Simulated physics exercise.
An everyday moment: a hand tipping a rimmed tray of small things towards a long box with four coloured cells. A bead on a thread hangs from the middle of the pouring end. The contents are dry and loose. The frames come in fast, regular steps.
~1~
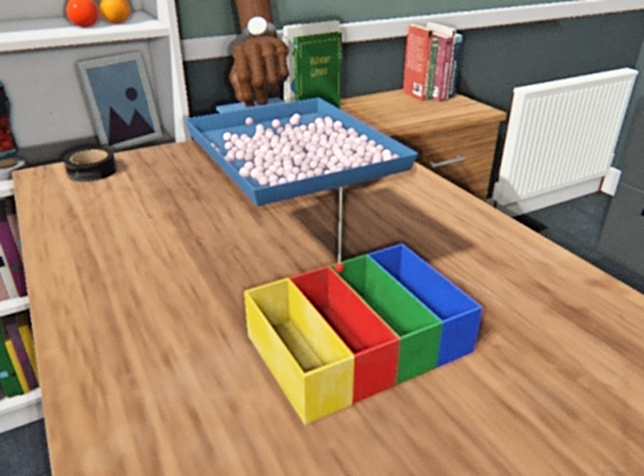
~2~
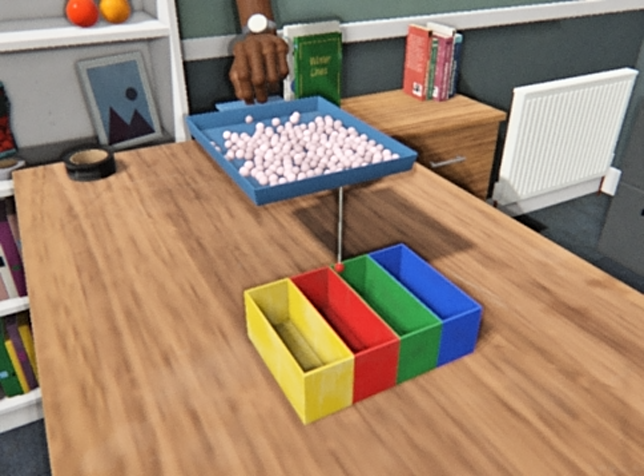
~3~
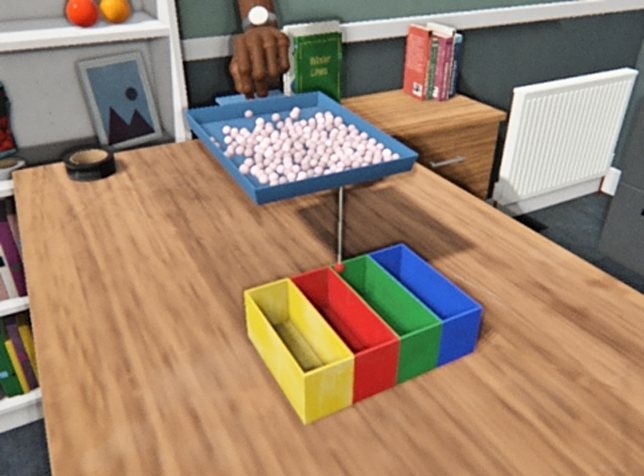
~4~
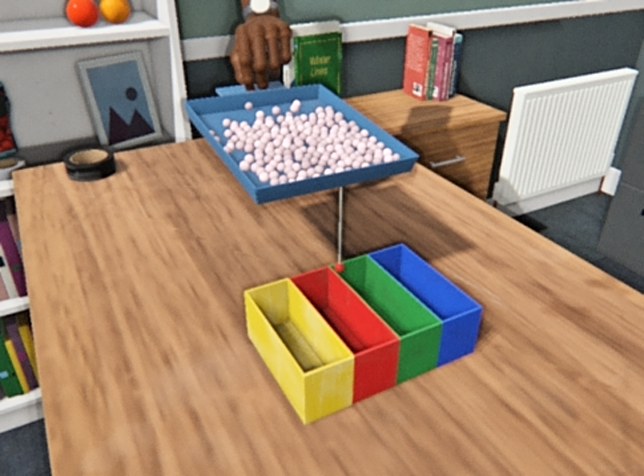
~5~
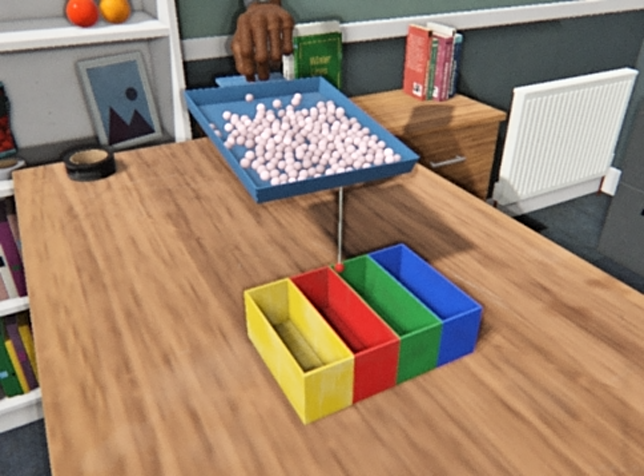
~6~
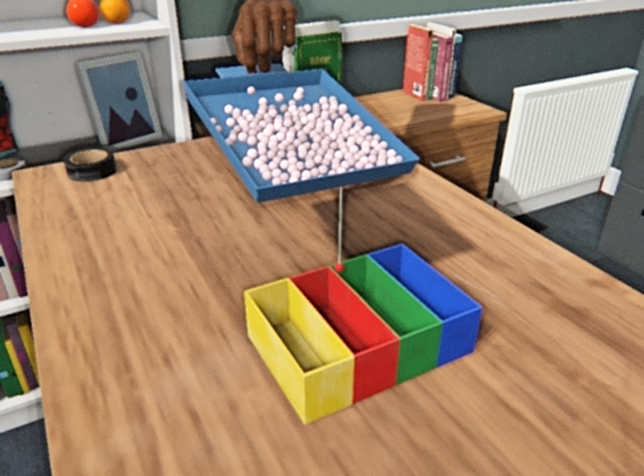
In a room with a shelf, a small cabinet and a white radiator, a wooden table is seen from above at an angle. A dark-skinned hand holds a blue tray of small pale pink beads behind a box with yellow, red, green and blue cells from left to right. The hand slowly raises the tray's far side, tilting it slightly, and a few beads shift while the camera stays still.
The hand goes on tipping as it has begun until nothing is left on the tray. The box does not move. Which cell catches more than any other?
The blue one ends fullest.
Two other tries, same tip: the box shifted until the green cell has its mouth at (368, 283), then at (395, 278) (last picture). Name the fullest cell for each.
In turn: The cell in blue; the green one.
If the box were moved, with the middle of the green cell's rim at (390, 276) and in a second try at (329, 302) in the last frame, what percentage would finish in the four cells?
In turn 100 and 40 in a hundred.
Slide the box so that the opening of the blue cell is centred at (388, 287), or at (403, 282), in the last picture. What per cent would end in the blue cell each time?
Near 30 % and 40 %.
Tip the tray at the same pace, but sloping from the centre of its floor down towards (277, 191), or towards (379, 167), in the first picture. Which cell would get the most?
The first try: That yellow cell. The second: The blue cell.
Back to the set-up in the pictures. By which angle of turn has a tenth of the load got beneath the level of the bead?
Roughly 75°.
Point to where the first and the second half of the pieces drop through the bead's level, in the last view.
First near (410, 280), later near (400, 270).
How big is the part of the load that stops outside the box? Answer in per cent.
Some 10 per cent.
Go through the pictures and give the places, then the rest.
In the first picture, corners of the pouring end at (257, 187) and (412, 153), level; middle of the load at (314, 150), sugar pearls; bead on its thread at (339, 268); yellow cell at (329, 386); red cell at (376, 367); green cell at (419, 349); blue cell at (459, 333).
In the second picture, corners of the pouring end at (257, 187) and (413, 153), level; middle of the load at (314, 150).
In the third picture, corners of the pouring end at (257, 187) and (413, 154), tipped barely, lowest at the right corner; middle of the load at (314, 147).
In the fourth picture, corners of the pouring end at (258, 186) and (414, 155), tipped a little, lowest at the right corner; middle of the load at (314, 144).
In the fifth picture, corners of the pouring end at (259, 186) and (414, 156), tipped a little, lowest at the right corner; middle of the load at (315, 141).
In the sixth picture, corners of the pouring end at (259, 186) and (415, 158), tipped a little, lowest at the right corner; middle of the load at (318, 140), a small part on the move; yellow cell at (329, 386); red cell at (376, 367); green cell at (419, 349); blue cell at (459, 333).
Soon after the last picture, tray tipped steeply; all on the tray.
A little later, tray tipped right over; a small part on the tray; about a third in the blue cell; about a quarter in the green cell; a small part in the red cell; a stray few in the yellow cell; about a quarter falling or outside the box.
Later still, tray tipped past a quarter turn; about a third in the blue cell; about a quarter in the green cell; about a quarter in the red cell; a stray few in the yellow cell; a small part falling or outside the box.
At rest, tray tipped past a quarter turn; about a third in the blue cell; about a quarter in the green cell; about a quarter in the red cell; a stray few in the yellow cell; a small part outside the box.
